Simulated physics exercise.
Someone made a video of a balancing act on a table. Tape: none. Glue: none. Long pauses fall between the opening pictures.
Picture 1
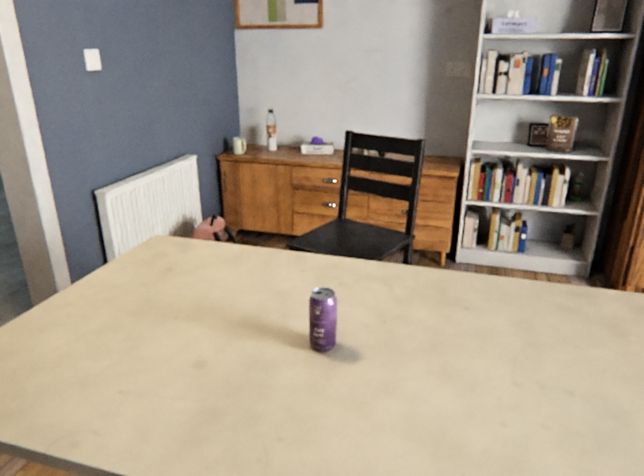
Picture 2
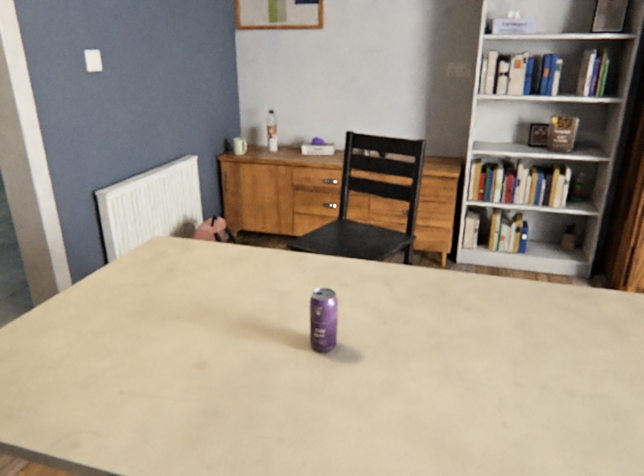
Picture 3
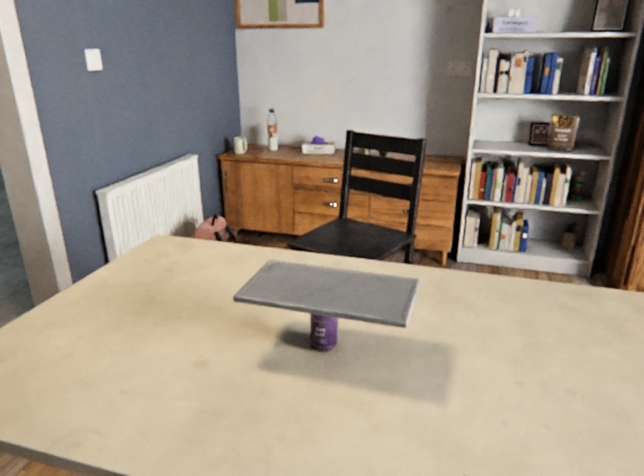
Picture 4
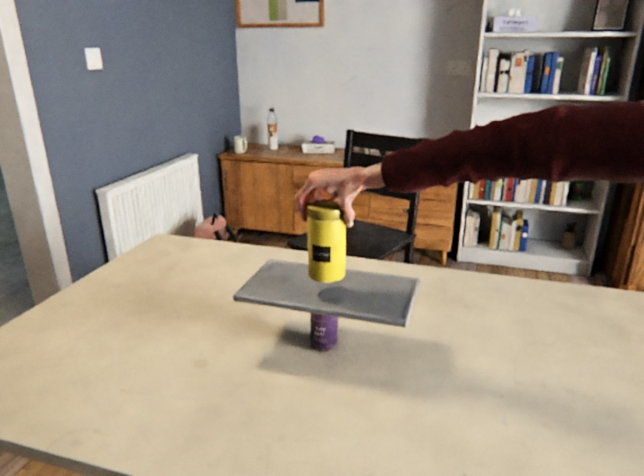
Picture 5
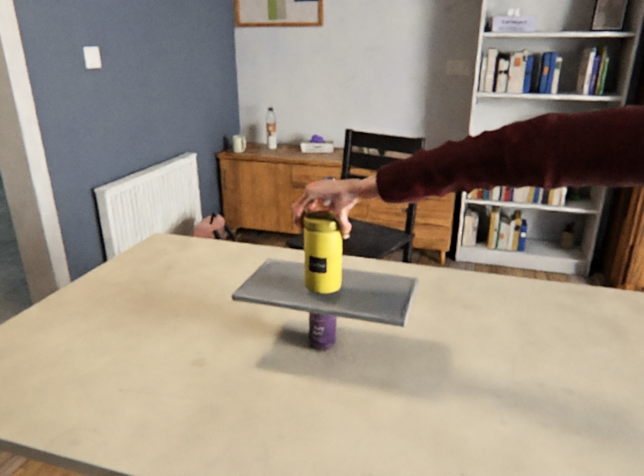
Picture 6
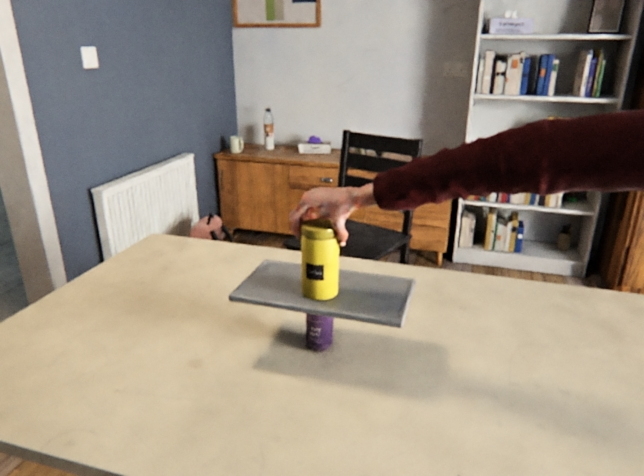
A grey board appeared on top of a purple can standing on a table, and then a hand reaching in from the right lowered a yellow jar onto the board and kept hold of it.
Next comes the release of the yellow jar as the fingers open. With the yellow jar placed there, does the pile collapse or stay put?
I reckon the stack bears the weight fine.
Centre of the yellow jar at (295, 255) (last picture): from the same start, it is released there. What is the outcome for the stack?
Result: The stack stays stable.
Then, 0.70 s past the last view, nothing moves.
Then, 1.70 s past the last view, yellow jar resting near (320, 260).
Finally, all 3 still in place. Final places as the last picture's camera would see them, yellow jar near (320, 260). The stack holds.
